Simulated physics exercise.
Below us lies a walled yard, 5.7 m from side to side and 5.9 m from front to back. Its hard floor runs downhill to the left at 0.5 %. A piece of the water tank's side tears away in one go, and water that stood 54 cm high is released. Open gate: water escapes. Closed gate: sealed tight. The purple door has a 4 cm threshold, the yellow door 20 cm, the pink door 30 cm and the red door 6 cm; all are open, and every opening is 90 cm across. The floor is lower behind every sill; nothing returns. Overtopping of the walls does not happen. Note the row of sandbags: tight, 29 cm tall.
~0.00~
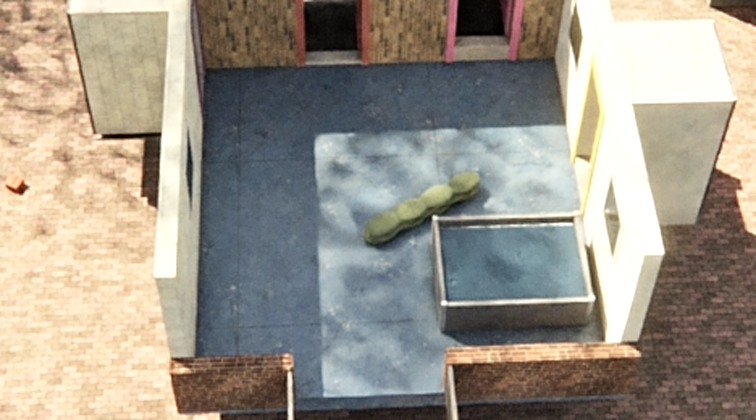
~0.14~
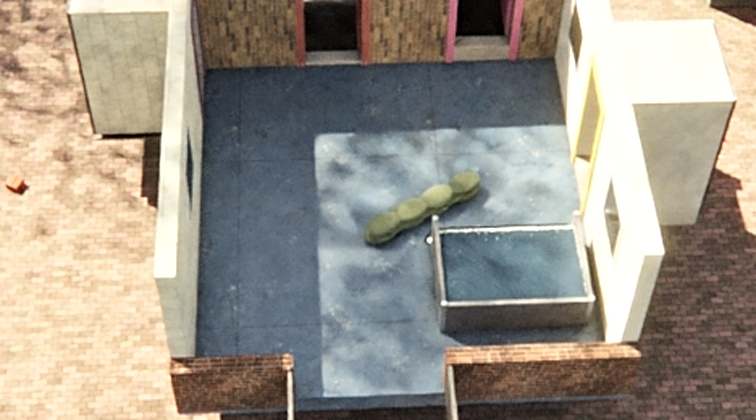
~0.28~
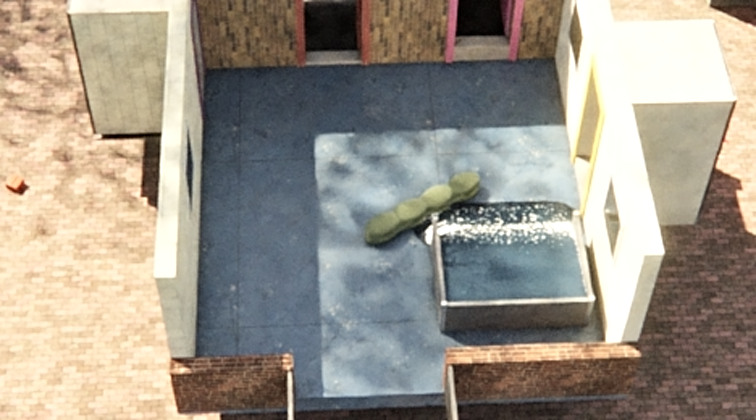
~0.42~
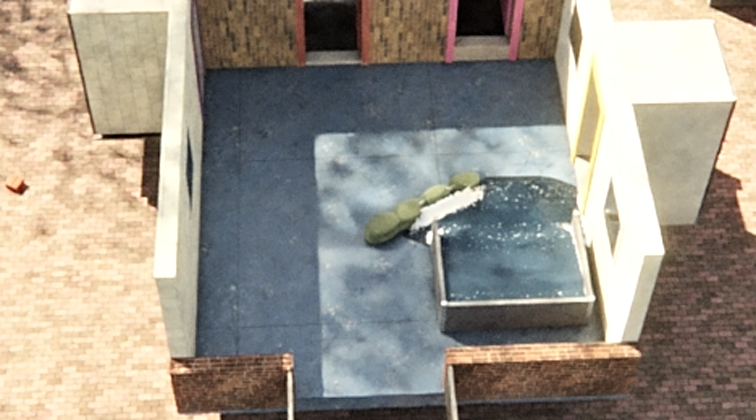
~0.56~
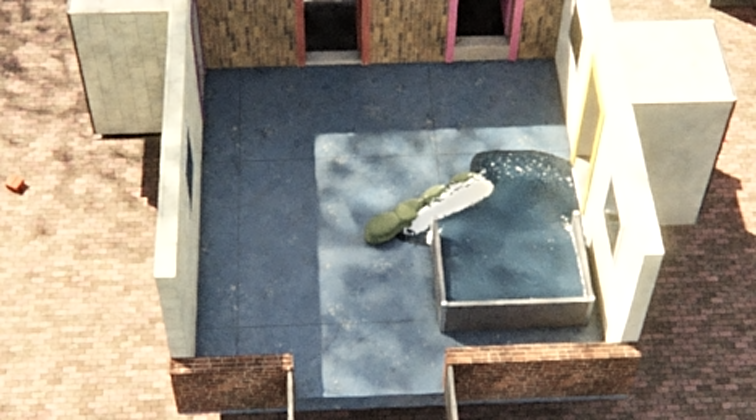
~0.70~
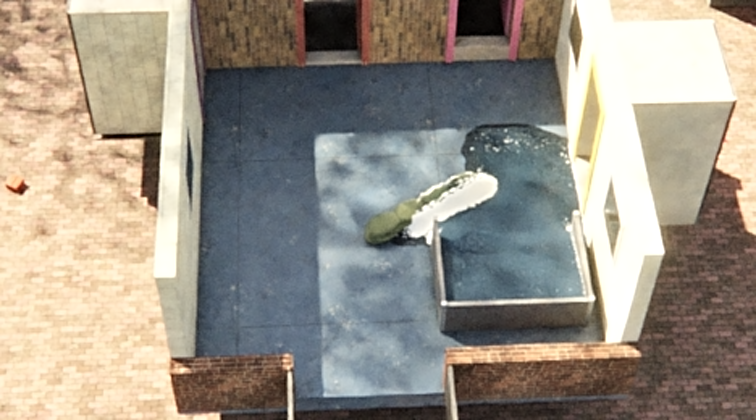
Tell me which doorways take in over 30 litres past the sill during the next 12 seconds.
Result: The purple door will overshoot the limit; the yellow door will undershoot the limit; the pink door will undershoot the limit; the red door will undershoot the limit.
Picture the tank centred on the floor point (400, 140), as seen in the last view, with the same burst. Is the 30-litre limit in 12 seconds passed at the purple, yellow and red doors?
Result - purple door exceeds it, yellow door does not exceed it, red door exceeds it.
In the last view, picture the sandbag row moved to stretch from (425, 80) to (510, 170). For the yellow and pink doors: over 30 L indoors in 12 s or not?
At the yellow door the limit is not reached, and at the pink door it is not reached.
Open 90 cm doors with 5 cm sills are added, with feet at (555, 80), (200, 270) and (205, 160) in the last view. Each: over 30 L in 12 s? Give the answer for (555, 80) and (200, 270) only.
Exceeded, within it.
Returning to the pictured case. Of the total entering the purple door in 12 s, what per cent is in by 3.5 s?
Some 0 per cent by then.
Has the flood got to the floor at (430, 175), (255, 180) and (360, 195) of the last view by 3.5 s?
Listed in sequence, the spots are bone dry, bone dry and bone dry.
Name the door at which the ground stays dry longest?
That would be the purple door, last of all.
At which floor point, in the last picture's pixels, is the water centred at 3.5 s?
The water is centred near (469, 174).
After 1.4 s water covers 30 % of the floor and is deepest (34 cm) near (457, 208); purple door not reached, yellow door 14 cm at the sill, 0 L in, pink door 12 cm at the sill, 0 L in, red door not reached.
After 2.2 s water covers 35 % of the floor and is deepest (39 cm) near (542, 64); purple door not reached, yellow door 23 cm at the sill, 2 L in, pink door 28 cm at the sill, 0 L in, red door not reached.
After 3.5 s water covers 50 % of the floor and is deepest (18 cm) near (559, 96); purple door not reached, yellow door 11 cm at the sill, 6 L in, pink door 17 cm at the sill, 0 L in, red door 7 cm at the sill, 0 L in.
After 7.0 s water covers 80 % of the floor and is deepest (10 cm) near (204, 99); purple door 10 cm at the sill, 118 L in, yellow door 6 cm at the sill, 6 L in, pink door 5 cm at the sill, 0 L in, red door 4 cm at the sill, 0 L in.
After 12.0 s water covers 90 % of the floor and is deepest (7 cm) near (195, 386); purple door 6 cm at the sill, 171 L in, yellow door 2 cm at the sill, 6 L in, pink door 3 cm at the sill, 0 L in, red door 3 cm at the sill, 0 L in.
